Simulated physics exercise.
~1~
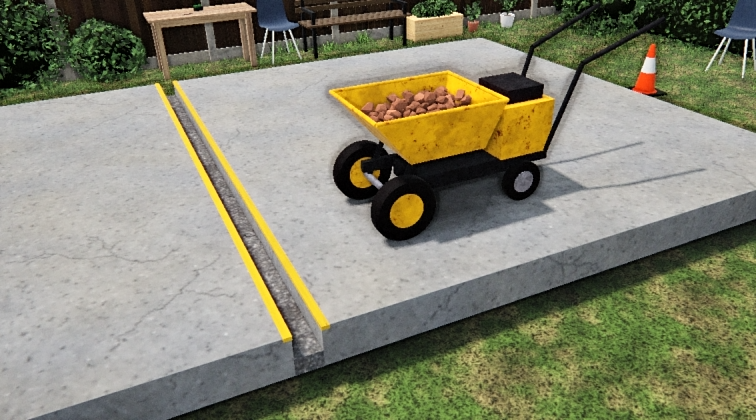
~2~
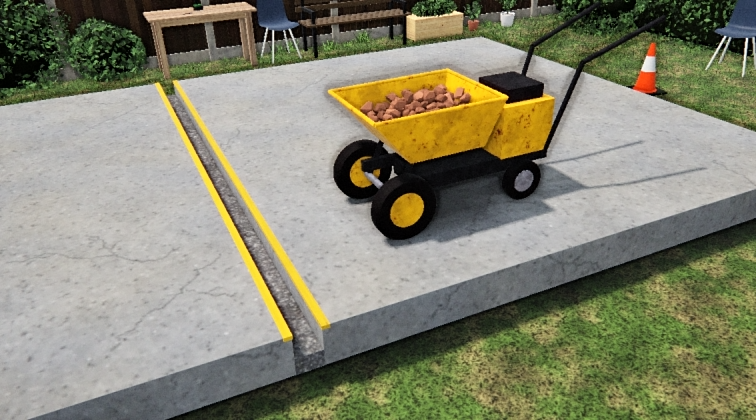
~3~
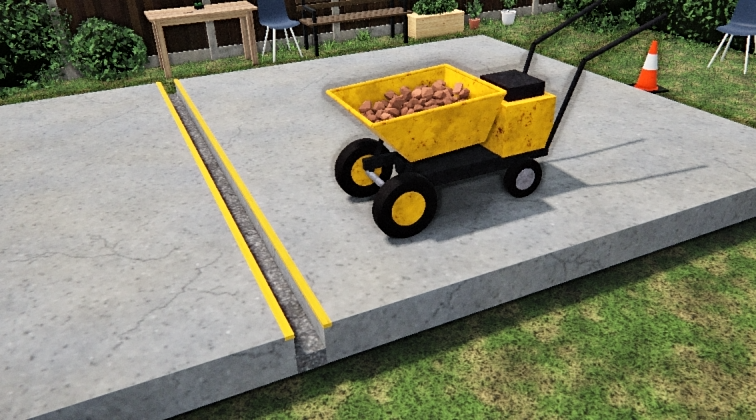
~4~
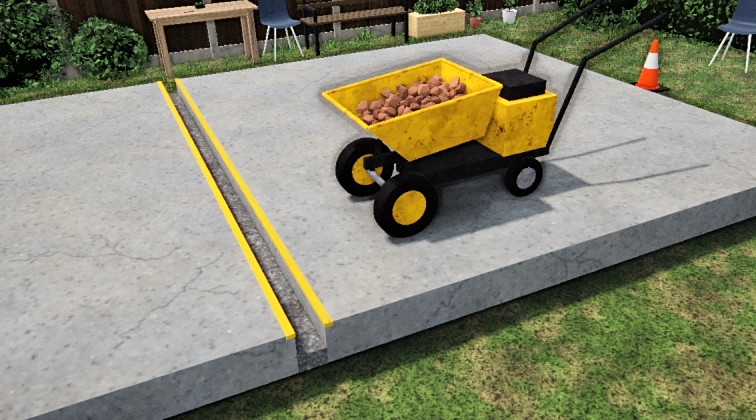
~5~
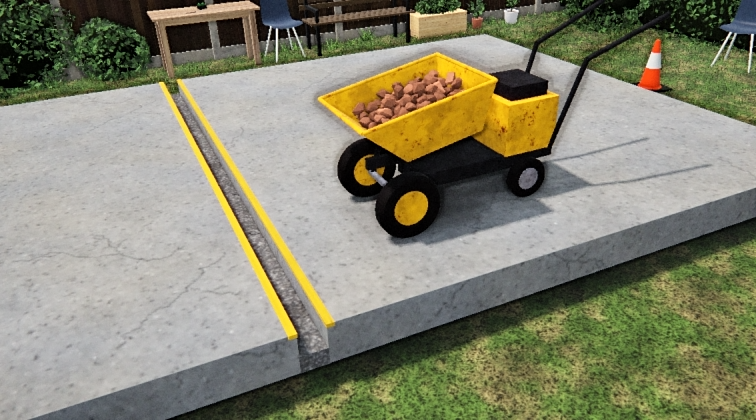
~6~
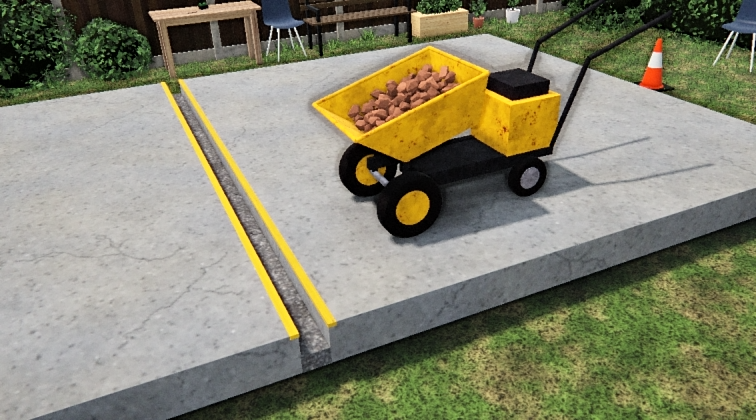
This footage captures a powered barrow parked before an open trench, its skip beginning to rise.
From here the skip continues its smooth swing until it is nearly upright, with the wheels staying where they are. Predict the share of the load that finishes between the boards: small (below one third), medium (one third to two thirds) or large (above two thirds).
The share is medium, from one third to two thirds.
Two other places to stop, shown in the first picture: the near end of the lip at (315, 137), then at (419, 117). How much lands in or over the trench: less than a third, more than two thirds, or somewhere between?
At spot one the answer is under a third, and at spot two it is under a third.
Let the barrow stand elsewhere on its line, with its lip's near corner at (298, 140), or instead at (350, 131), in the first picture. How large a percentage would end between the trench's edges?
Estimates: 0 %, 40 %.
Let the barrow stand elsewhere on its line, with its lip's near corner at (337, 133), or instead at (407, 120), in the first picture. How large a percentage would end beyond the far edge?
About 60 per cent first, about 0 per cent second.
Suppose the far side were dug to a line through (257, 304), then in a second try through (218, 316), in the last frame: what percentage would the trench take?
In order: Near 60, then 70 percent.
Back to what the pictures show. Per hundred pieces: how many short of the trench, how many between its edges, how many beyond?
Short 20, between 45, beyond 15 %.
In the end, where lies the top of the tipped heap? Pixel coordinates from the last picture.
About (273, 225).
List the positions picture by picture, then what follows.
In the first picture, lip of the skip near (376, 125), level; top of the load near (434, 108), lumps of rubble; first edge of the trench near (304, 291); far edge near (269, 301), the trench under half as wide as the skip, and about as deep as wide.
In the second picture, lip of the skip near (375, 125), level; top of the load near (434, 106).
In the third picture, lip of the skip near (373, 126), tipped barely; top of the load near (427, 100).
In the fourth picture, lip of the skip near (368, 129), tipped a little; top of the load near (429, 100).
In the fifth picture, lip of the skip near (363, 134), tipped a little; top of the load near (431, 88).
In the sixth picture, lip of the skip near (356, 141), tipped clearly; top of the load near (433, 85); first edge of the trench near (311, 289); far edge near (276, 299).
Shortly afterwards, skip tipped steeply; the whole lot in the skip.
Next, skip tipped right over; near two thirds in the skip; a little short of the trench; near a quarter in or heaped over the trench; only a few beyond it.
Some moments later, skip tipped right over; near a quarter in the skip; near a quarter short of the trench; near half in or heaped over the trench; a little beyond it.
In the end, skip tipped right over; near a quarter in the skip; near a quarter short of the trench; near half in or heaped over the trench; a little beyond it.
